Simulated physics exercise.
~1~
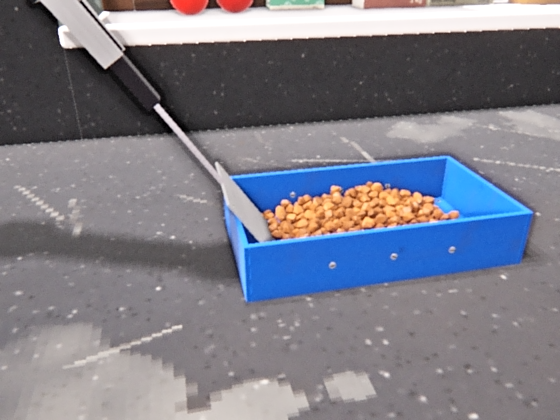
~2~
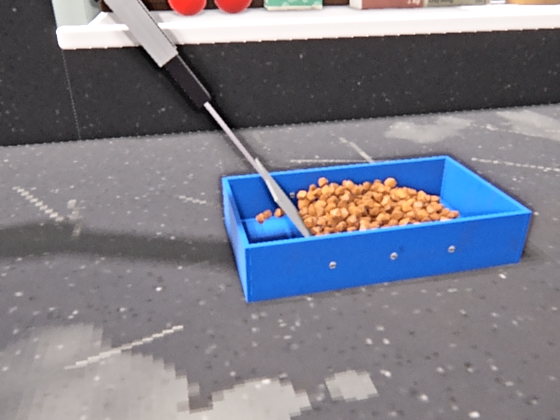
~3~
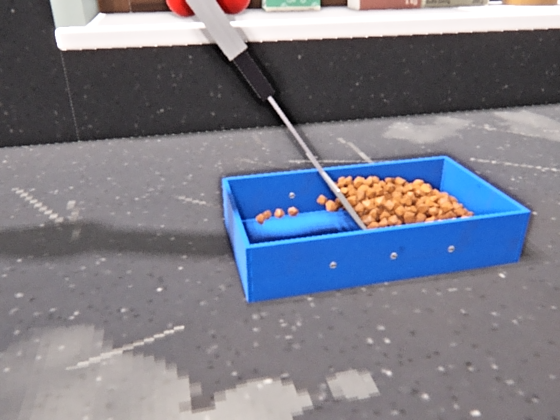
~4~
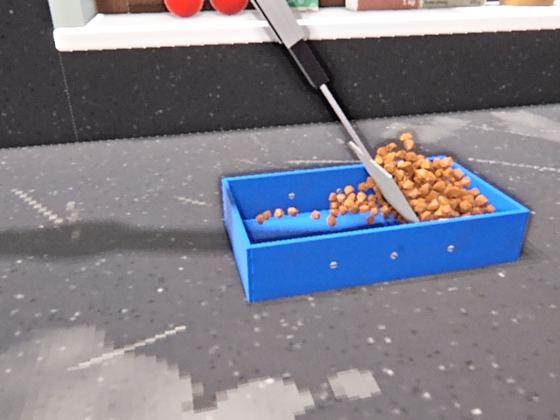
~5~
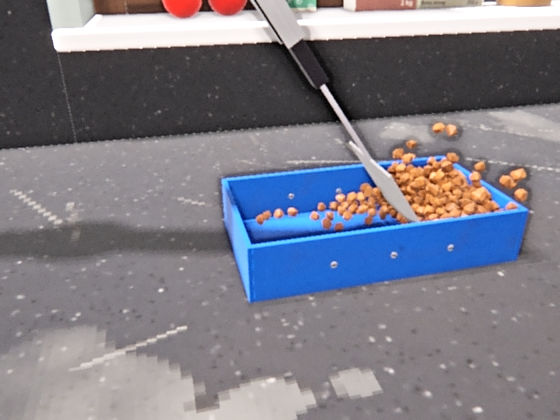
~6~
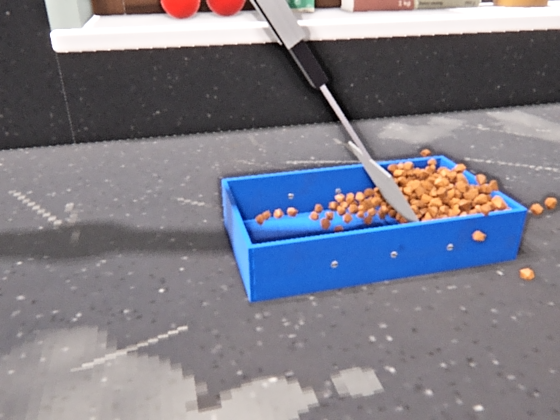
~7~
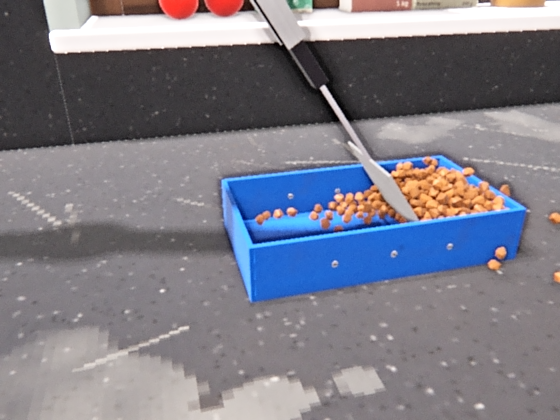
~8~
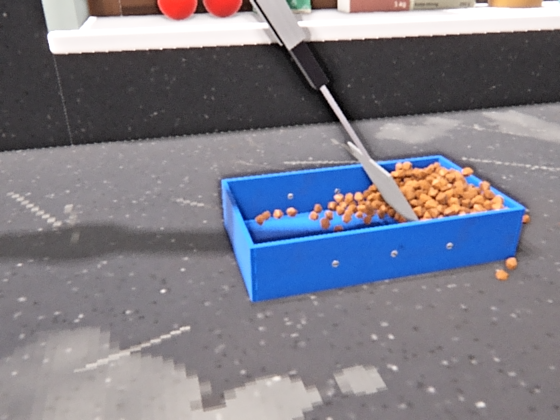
At the start, a spatula with a dark and grey handle leans into the left end of a blue tray holding a heap of brown pet food pellets on a speckled dark surface. The blade sweeps right, pushing the pellets along and leaving a few behind on the left. Near the right end, the heap piles up steeply and the spatula stops. Several pellets fly up and over the far and right edges, landing outside. The heap then settles against the right end, with most pellets still inside and a few lying beyond the tray.
